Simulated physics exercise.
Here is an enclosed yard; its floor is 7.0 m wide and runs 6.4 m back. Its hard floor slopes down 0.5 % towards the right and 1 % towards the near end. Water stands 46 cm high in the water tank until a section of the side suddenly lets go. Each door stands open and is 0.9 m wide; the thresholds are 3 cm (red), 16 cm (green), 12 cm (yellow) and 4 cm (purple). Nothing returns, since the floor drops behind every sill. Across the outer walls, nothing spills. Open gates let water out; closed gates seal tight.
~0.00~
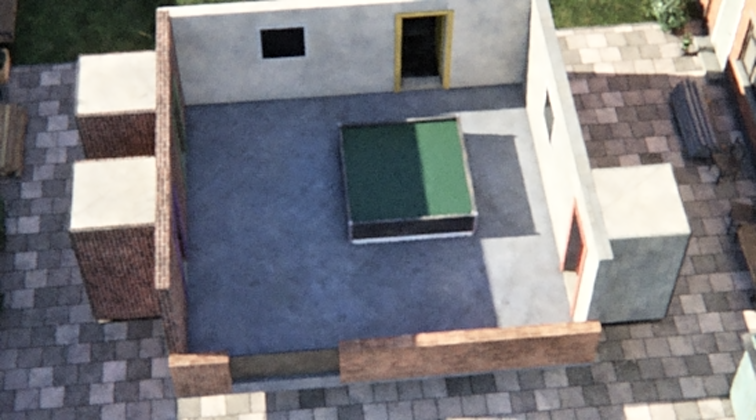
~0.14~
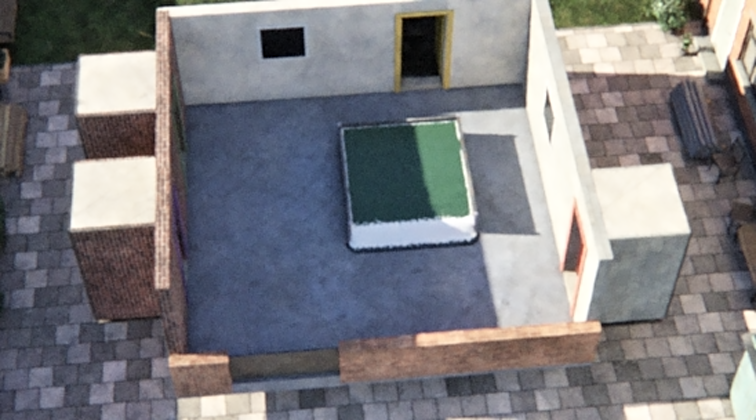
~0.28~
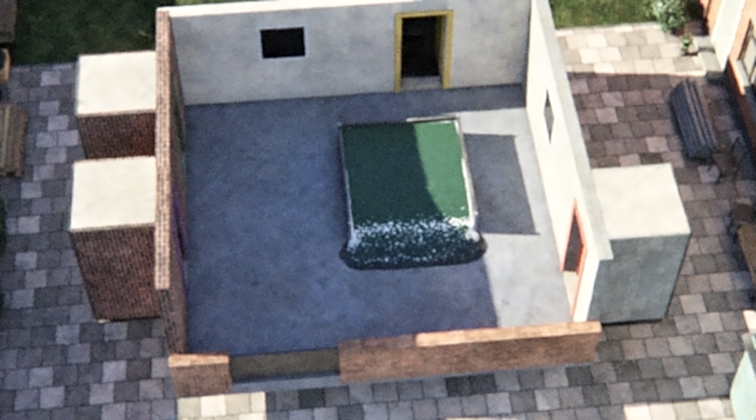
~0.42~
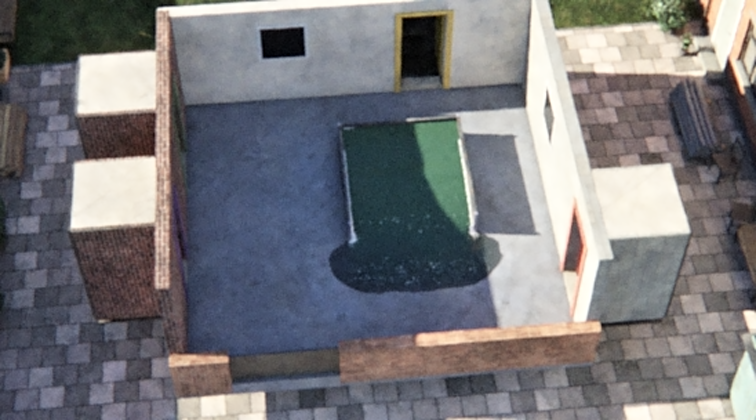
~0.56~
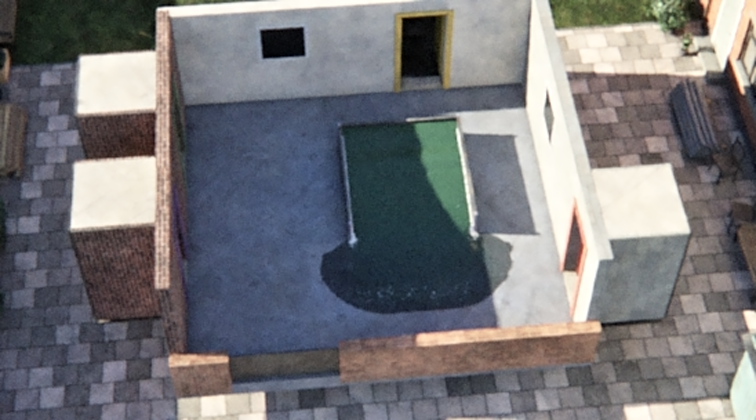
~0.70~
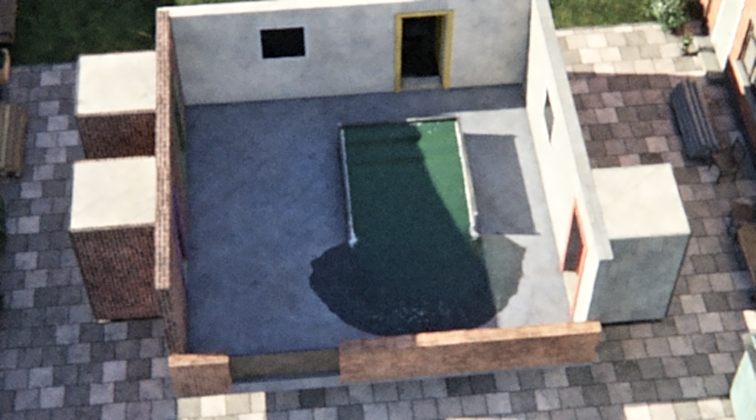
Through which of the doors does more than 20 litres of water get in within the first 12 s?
In the end red door: Surplus; green door: Short; yellow door: Short; purple door: Surplus.
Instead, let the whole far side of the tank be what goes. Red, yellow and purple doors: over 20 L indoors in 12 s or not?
Note: Red beyond the mark, yellow beyond the mark, purple short of the mark.
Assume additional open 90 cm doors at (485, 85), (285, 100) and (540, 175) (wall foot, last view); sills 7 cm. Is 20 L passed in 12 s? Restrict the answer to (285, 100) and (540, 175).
Door 1: Lower; door 2: Lower.
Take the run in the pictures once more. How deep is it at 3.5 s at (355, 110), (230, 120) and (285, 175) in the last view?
Approximately 0, 0 and 0 centimetres, going through them in turn.
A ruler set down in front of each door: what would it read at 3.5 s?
Door by door in cm, red shows 15, green shows 0, yellow shows 0, purple shows 1.
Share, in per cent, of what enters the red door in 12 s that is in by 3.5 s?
Fraction in by then: Around 15 per cent.
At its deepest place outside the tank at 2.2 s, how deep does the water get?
Peak depth: Approx. 37 cm.
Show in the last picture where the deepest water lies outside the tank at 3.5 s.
In the last picture, around (574, 345).
After 1.4 s water covers 30 % of the floor and is deepest (32 cm) near (434, 356); red door not reached, green door not reached, yellow door not reached, purple door not reached.
After 2.2 s water covers 35 % of the floor and is deepest (37 cm) near (574, 345); red door 5 cm at the sill, 0 L in, green door not reached, yellow door not reached, purple door not reached.
After 3.5 s water covers 40 % of the floor and is deepest (33 cm) near (574, 345); red door 15 cm at the sill, 42 L in, green door not reached, yellow door not reached, purple door not reached.
After 7.0 s water covers 85 % of the floor and is deepest (12 cm) near (495, 101); red door 11 cm at the sill, 219 L in, green door 3 cm at the sill, 0 L in, yellow door 5 cm at the sill, 0 L in, purple door 7 cm at the sill, 29 L in.
After 12.0 s water covers 100 % of the floor and is deepest (10 cm) near (425, 105); red door 7 cm at the sill, 307 L in, green door 3 cm at the sill, 0 L in, yellow door 9 cm at the sill, 0 L in, purple door 4 cm at the sill, 40 L in.
